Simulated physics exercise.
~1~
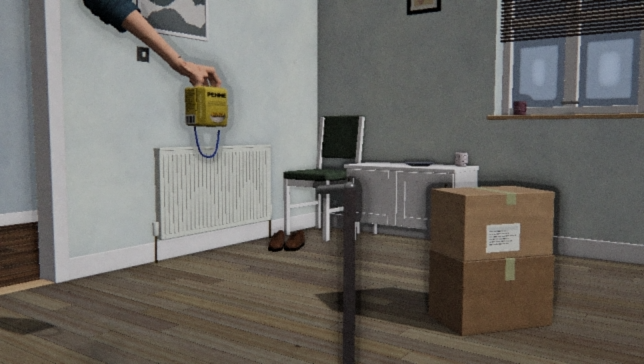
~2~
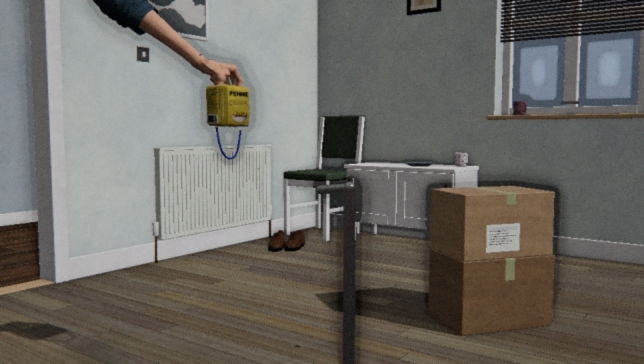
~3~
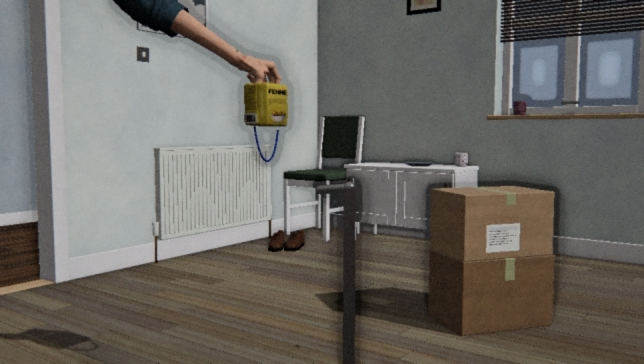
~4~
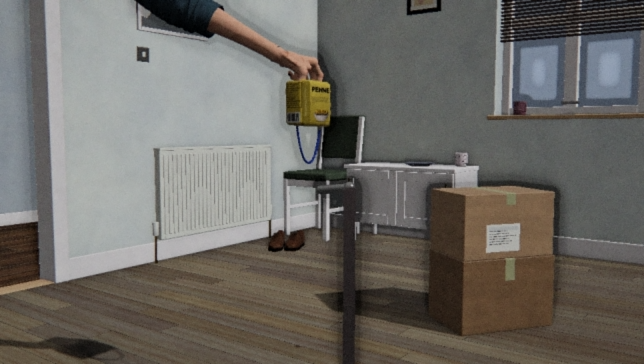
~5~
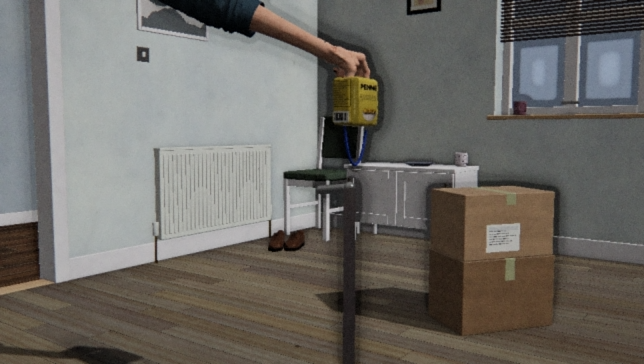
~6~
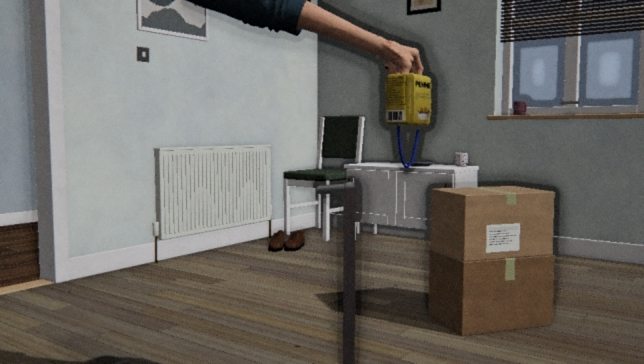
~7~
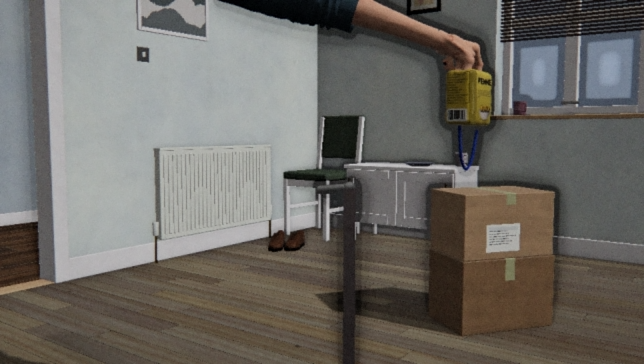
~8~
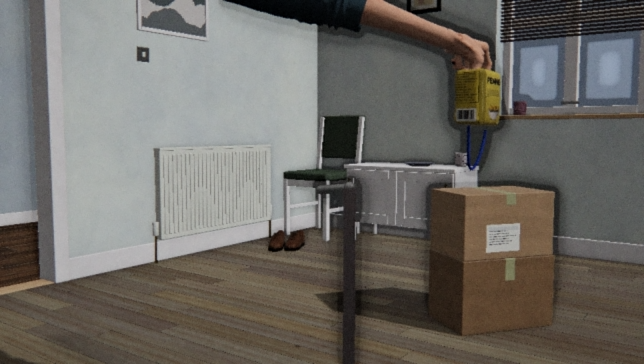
An arm held a yellow pouch with a blue loop dangling beneath it and carried it to the right across a room, passing over a short dark post without snagging, until the pouch hung still in the air above a cardboard box.
